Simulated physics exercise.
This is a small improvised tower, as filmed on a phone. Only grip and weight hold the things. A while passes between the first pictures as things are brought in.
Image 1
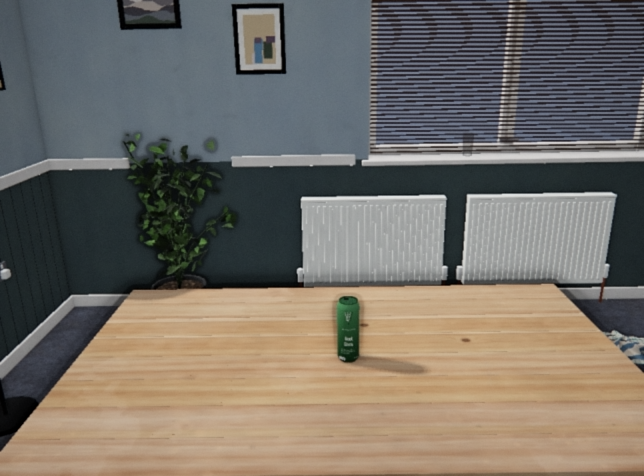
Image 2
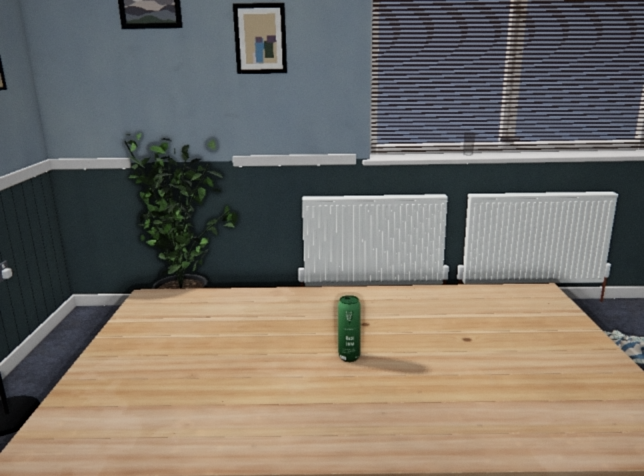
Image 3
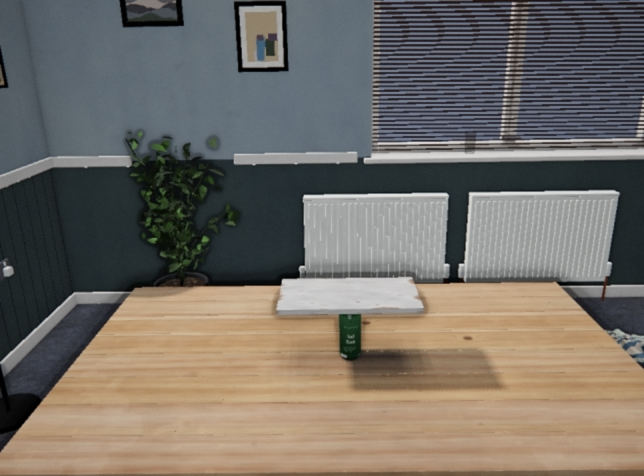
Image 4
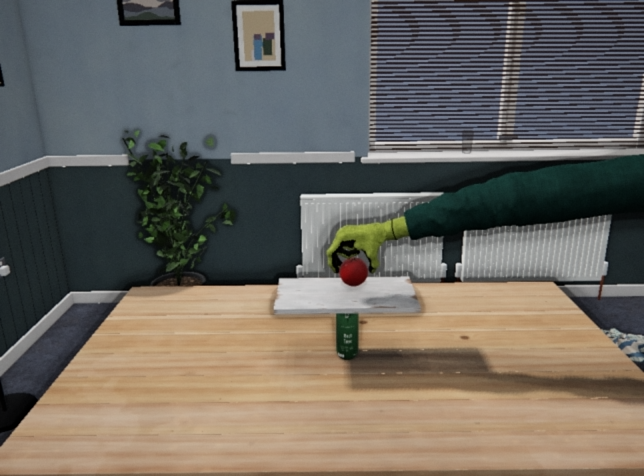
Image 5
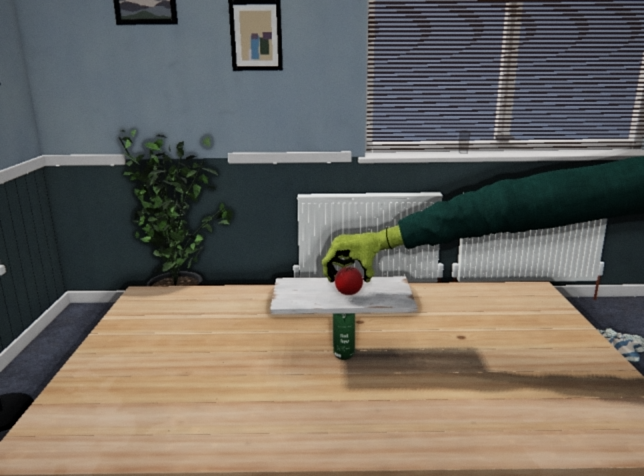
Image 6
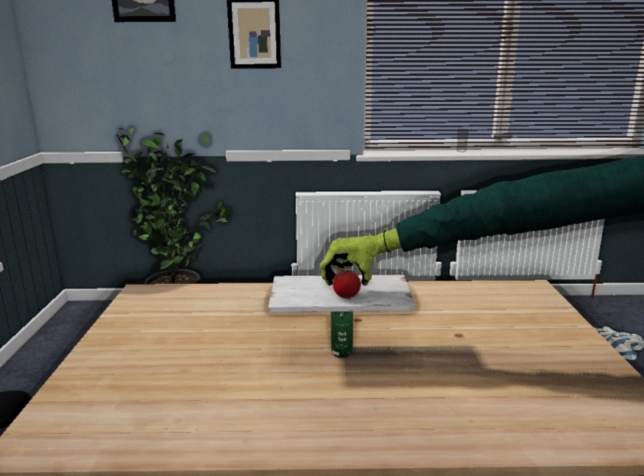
A green can stands upright near the middle of a pale wooden table, seen from slightly above in a blue-walled room with a leafy plant at left and white radiators and blinds behind. A whitish board then appears lying across the can. From the right, a green-sleeved arm in a yellow-green glove lowers a red tomato onto the board and keeps hold, as the view drifts very slightly.
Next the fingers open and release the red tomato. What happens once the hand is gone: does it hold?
I expect it to stay steady.
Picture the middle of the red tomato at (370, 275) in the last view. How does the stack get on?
The stack then stays standing.
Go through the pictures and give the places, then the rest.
The last thing is not in view yet; green can (348, 330), in the first frame.
The last thing is not in view yet; green can (349, 329), in the second frame.
The last thing is not in view yet; green can (350, 328), in the third frame.
Coming down; red tomato (354, 272); green can (347, 327), in the fourth frame.
Coming down; red tomato (349, 281); green can (344, 327), in the fifth frame.
Set down, still held; red tomato (347, 284); green can (342, 325), in the sixth frame.
Then, 0.20 s after the last picture, nothing has stirred.
Then, 0.40 s after the last picture, red tomato resting near (347, 284).
At rest, all 3 in place. Seen from the same camera at the end, red tomato near (347, 284). The stack stays up.
